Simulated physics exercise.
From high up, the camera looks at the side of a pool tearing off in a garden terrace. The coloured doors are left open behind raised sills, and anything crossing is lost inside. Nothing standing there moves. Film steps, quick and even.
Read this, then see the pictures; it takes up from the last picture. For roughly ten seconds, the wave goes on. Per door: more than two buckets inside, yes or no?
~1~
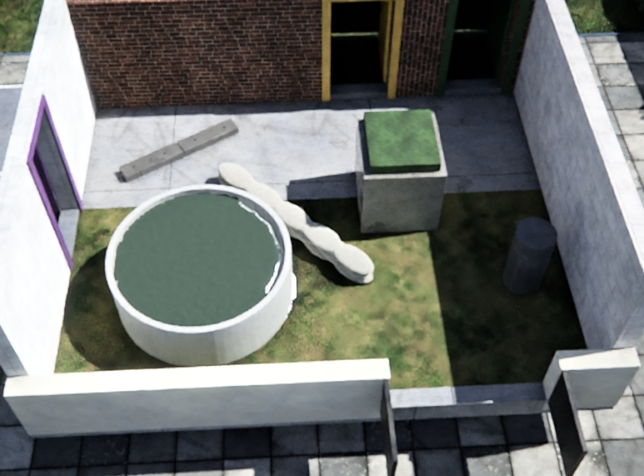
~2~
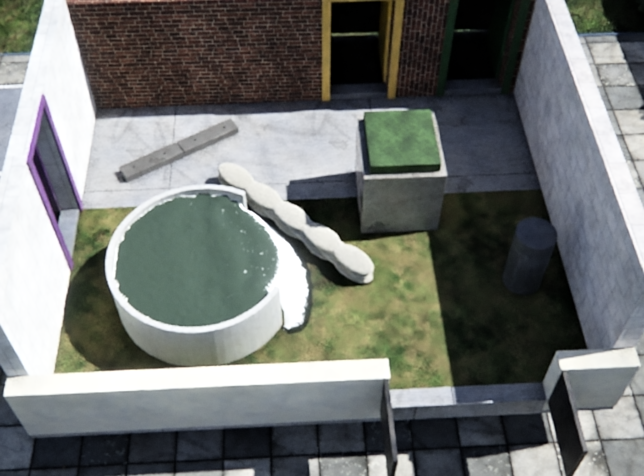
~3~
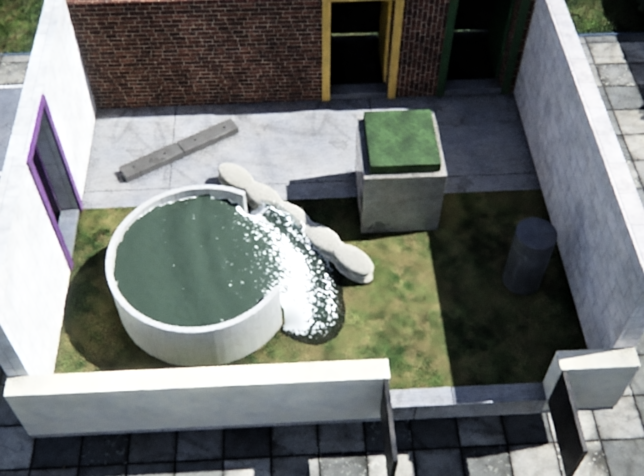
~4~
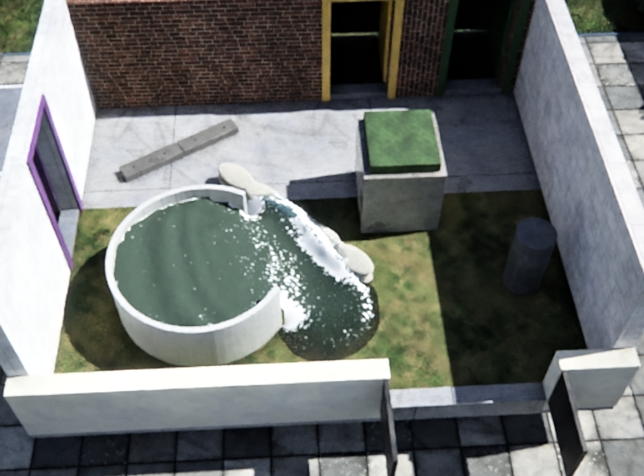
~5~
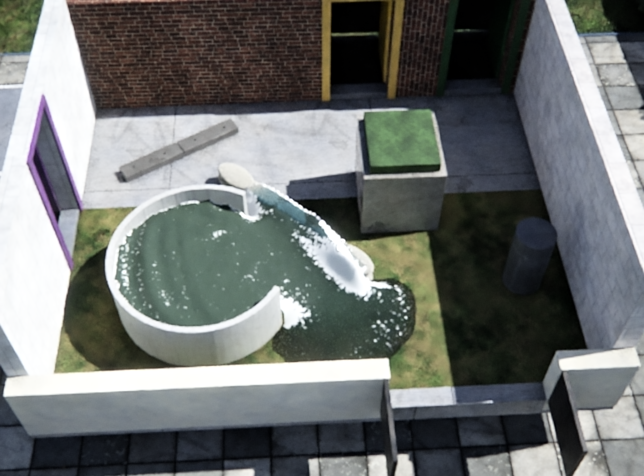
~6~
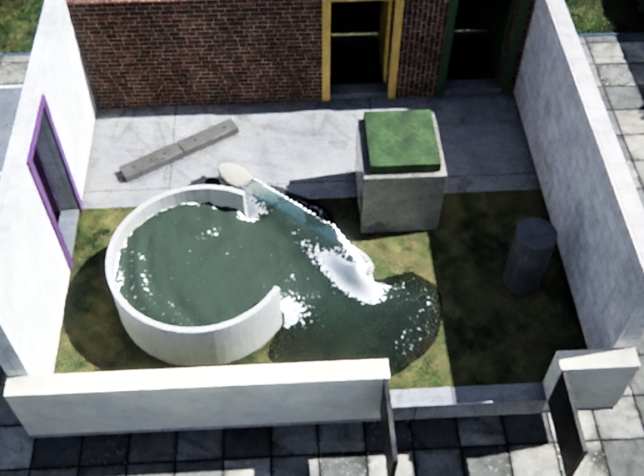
Per door - green door: No, purple door: No, yellow door: No.
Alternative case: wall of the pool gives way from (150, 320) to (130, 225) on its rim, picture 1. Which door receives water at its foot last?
Answer: The one in green.
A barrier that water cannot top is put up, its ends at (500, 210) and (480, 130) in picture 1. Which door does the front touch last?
Answer: The door marked green.
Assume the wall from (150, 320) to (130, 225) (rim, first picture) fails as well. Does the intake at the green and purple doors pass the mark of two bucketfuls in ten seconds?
Note: Green door misses the line, purple door crosses the line.
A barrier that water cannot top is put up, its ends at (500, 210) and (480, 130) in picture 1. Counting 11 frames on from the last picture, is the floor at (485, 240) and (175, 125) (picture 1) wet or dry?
First spot submerged, second spot parched.
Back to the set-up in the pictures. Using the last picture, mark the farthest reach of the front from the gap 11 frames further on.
Roughly at (596, 378).
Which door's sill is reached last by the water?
That is the door marked green.
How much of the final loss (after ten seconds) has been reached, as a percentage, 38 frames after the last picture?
Estimate: Some 75 %.
A moment on, water covers 35 % of the floor; the green door not reached, the purple door not reached, the yellow door not reached.
Next, water covers 55 % of the floor; the green door not reached, the purple door not reached, the yellow door not reached.
Then, water covers 70 % of the floor; the green door not reached, the purple door under two buckets in, the yellow door wet at the sill, nothing in.
Later, water covers 90 % of the floor; the green door wet at the sill, nothing in, the purple door under two buckets in, the yellow door wet at the sill, nothing in.
In the end, water covers 95 % of the floor; the green door wet at the sill, nothing in, the purple door under two buckets in, the yellow door wet at the sill, nothing in.
